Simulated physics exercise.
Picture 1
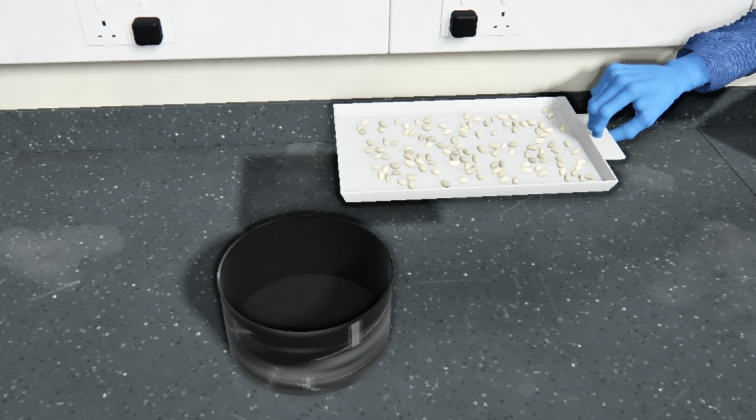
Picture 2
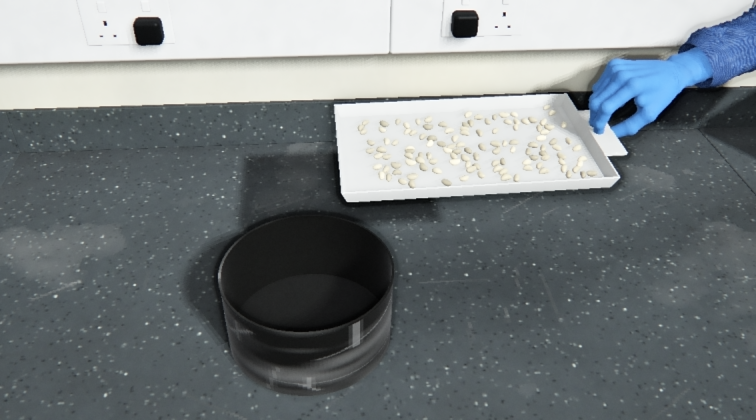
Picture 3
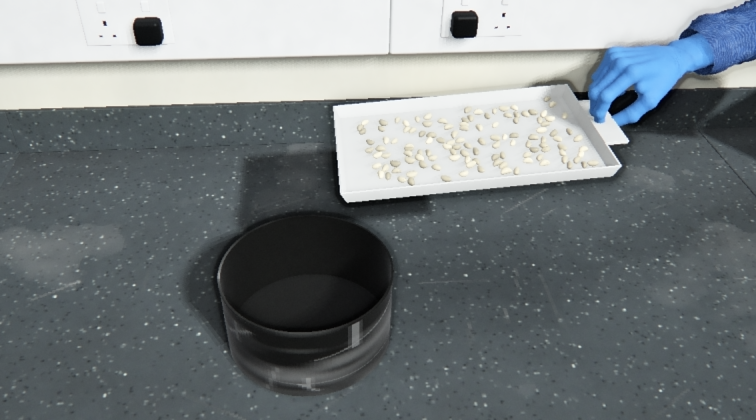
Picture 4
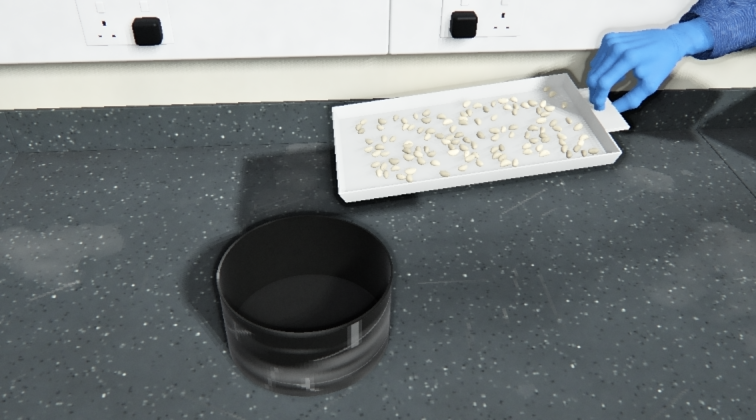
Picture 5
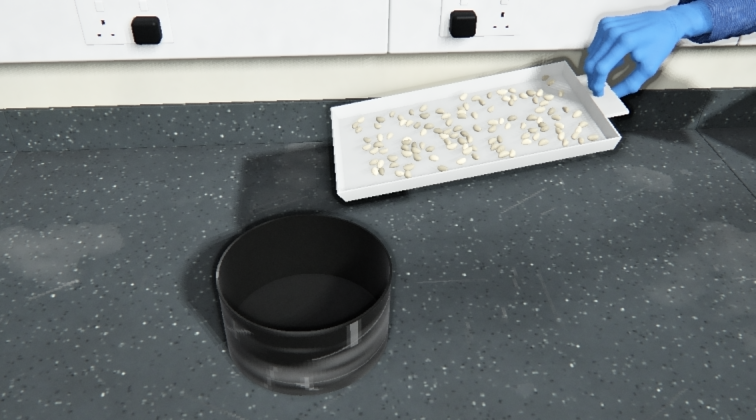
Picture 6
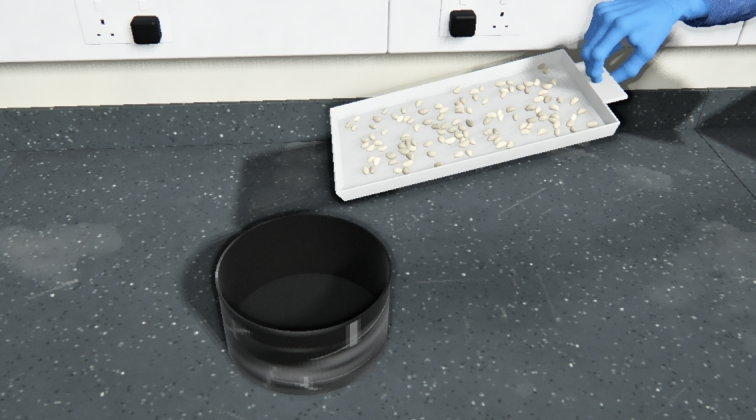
Lab worktop with a blue-gloved hand gradually raising the right end of a white tray of scattered white beans behind a dark pot.
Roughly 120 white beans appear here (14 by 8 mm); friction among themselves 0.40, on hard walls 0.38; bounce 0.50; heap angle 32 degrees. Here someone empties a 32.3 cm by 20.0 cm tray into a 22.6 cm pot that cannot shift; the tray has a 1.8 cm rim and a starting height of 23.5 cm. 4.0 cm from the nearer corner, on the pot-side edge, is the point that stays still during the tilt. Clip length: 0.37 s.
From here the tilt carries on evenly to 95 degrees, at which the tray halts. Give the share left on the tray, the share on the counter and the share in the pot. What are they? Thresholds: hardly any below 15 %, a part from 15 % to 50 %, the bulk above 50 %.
Tray: A minor fraction; counter: The main fraction; pot: An intermediate fraction.
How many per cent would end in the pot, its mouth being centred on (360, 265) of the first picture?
Estimate: ~ 40 %.
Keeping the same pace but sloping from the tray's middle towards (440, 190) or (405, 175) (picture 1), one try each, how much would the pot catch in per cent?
Near 70 and 100 per cent, in that order.
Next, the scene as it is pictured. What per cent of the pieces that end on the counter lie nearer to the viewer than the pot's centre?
Share: Some 0 %.
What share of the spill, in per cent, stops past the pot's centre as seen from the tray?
About 50 per cent.
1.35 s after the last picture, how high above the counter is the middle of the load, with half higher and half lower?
Some 24 cm above the counter.
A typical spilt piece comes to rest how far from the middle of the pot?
Roughly 20 cm from the centre.
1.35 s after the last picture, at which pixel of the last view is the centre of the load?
Somewhere about (341, 143) in the last view.
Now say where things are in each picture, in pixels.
The first frame shows tray tilt 0 degrees, front corners at (347, 190) and (611, 178); middle of the pieces at (467, 152); pot at (306, 268).
The second frame shows tray tilt 1 degrees, front corners at (347, 190) and (613, 175); middle of the pieces at (468, 150).
The third frame shows tray tilt 4 degrees, front corners at (346, 190) and (614, 163), lowest corner left back; middle of the pieces at (467, 145).
The fourth frame shows tray tilt 7 degrees, front corners at (345, 190) and (614, 150), lowest corner left back; middle of the pieces at (466, 140).
The fifth frame shows tray tilt 11 degrees, front corners at (343, 189) and (613, 136), lowest corner left back; middle of the pieces at (477, 128).
The sixth frame shows tray tilt 14 degrees, front corners at (341, 188) and (612, 121), lowest corner left back; middle of the pieces at (470, 124); pot at (304, 268).
Then, 0.81 s after the last picture, tilt 52 degrees; the tray holds 90 %, the pot 0 %.
Then, 1.35 s after the last picture, tilt 77 degrees; the tray holds 85 %, the pot 5 %.
Then, 1.95 s after the last picture, tilt 95 degrees; the tray holds 0 %, the pot 35 %.
In the end, tray 0 %, counter 65 %, pot 35 %.
